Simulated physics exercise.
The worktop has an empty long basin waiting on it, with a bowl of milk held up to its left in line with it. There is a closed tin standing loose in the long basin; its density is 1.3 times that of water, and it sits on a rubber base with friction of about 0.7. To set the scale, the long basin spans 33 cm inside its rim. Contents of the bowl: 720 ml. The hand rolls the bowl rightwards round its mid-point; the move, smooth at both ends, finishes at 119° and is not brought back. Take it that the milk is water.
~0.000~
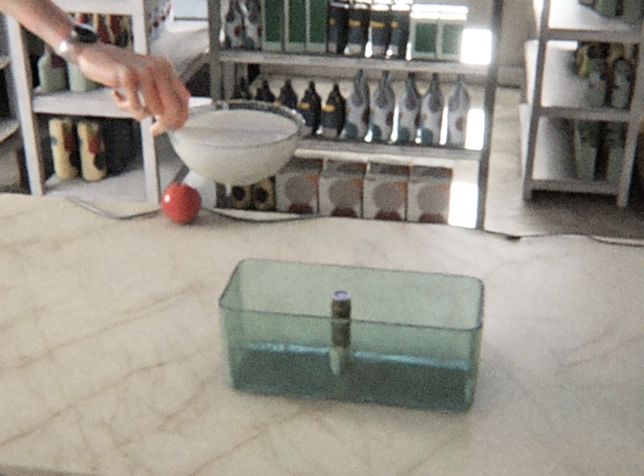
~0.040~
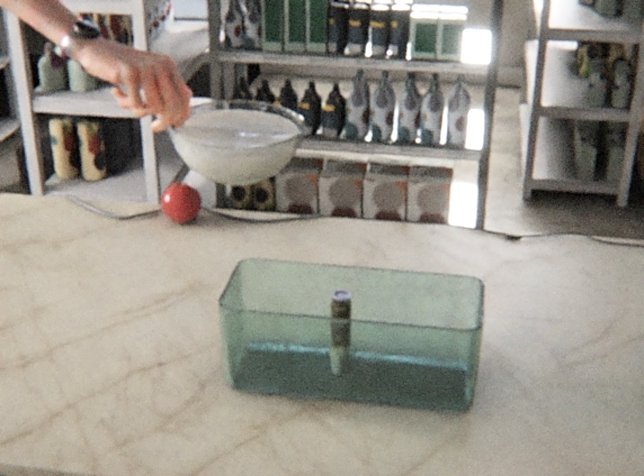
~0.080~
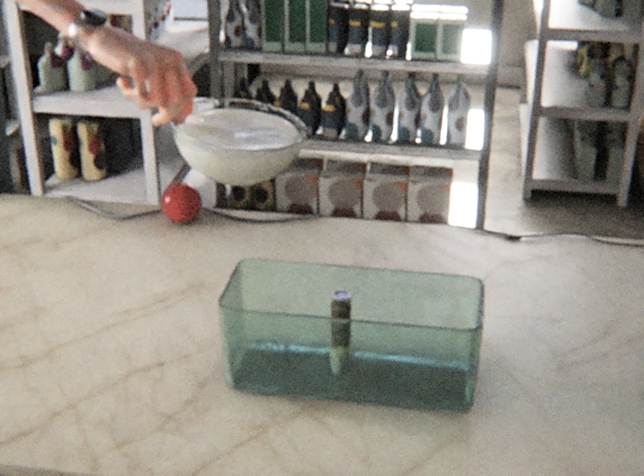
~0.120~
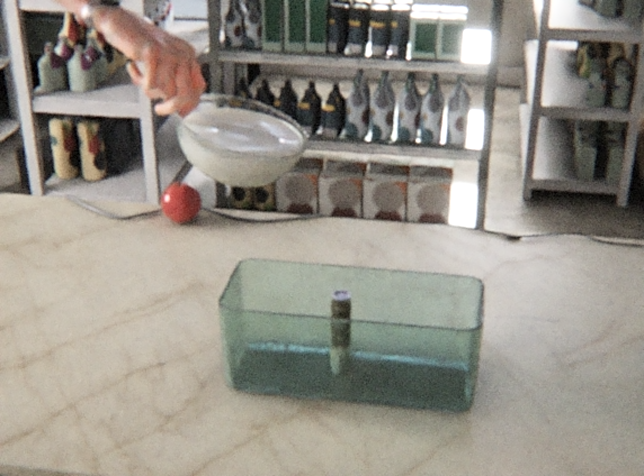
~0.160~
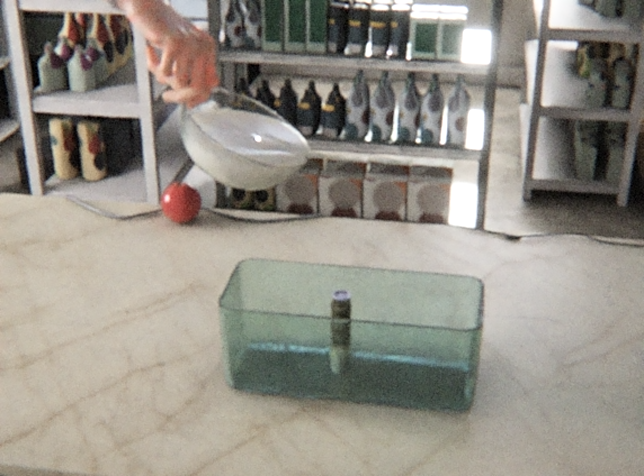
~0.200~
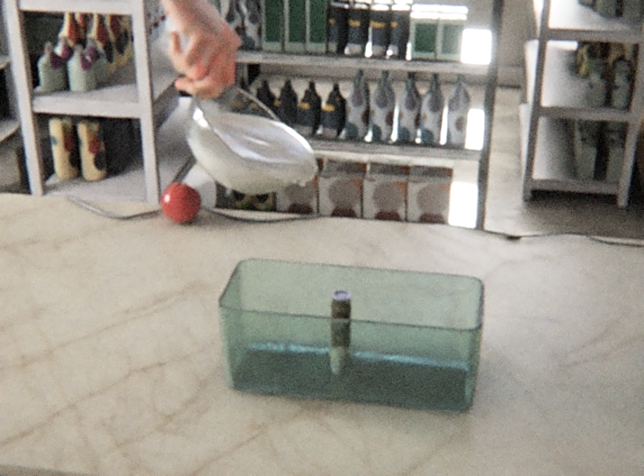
The clip shows a hand holding a clear bowl of white liquid above and left of a long green basin with a small cylindrical object standing inside; the hand tilts the bowl rightwards, slightly at first, then steeply, lowering its right rim.
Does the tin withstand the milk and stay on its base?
It keels over.
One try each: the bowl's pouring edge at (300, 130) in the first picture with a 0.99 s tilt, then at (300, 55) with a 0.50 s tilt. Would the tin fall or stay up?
First it stays on its base; then it stays on its base.
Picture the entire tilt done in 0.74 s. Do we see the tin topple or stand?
The tin stays balanced.
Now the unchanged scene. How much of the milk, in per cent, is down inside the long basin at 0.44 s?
Estimate - around 58 in a hundred parts.
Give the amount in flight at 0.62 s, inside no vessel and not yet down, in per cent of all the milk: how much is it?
Near 5 percent.
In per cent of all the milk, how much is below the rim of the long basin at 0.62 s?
Some 92 percent of the total.
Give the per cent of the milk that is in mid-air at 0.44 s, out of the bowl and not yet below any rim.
Close to 42 per cent, I'd say.
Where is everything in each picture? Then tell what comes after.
In the first picture, it leans 0°; its right rim is at (302, 129); the milk meets the walls at (176, 125) and (300, 133); the long basin's rim runs from (229, 283) to (483, 305); the tin's top is at (341, 298).
In the second picture, it leans 2°; its right rim is at (303, 131); the milk meets the walls at (177, 124) and (301, 135).
In the third picture, it leans 7°; its right rim is at (305, 137); the milk meets the walls at (179, 122) and (302, 138).
In the fourth picture, it leans 16°; its right rim is at (306, 147); the milk meets the walls at (183, 118) and (305, 143).
In the fifth picture, it leans 28°; its right rim is at (305, 160); the milk meets the walls at (188, 117) and (296, 149); 3 per cent is over the edge.
In the sixth picture, it leans 41°; its right rim is at (301, 175); the milk meets the walls at (193, 121) and (281, 146); 12 per cent is over the edge.
Then, 0.44 s in, the tilt is 115° and 0 per cent is still to pour; the tin stands where it began.
Then, 0.62 s in, the tilt is 119° and 0 per cent is still to pour; the tin leans 7°.
Then, 0.80 s in, the tilt is 119° and 0 per cent is still to pour; the tin leans 38°.
Then, 1.00 s in, the tilt is 119° and 0 per cent is still to pour; the tin lies on its side.
Finally, the tin lies on its side.
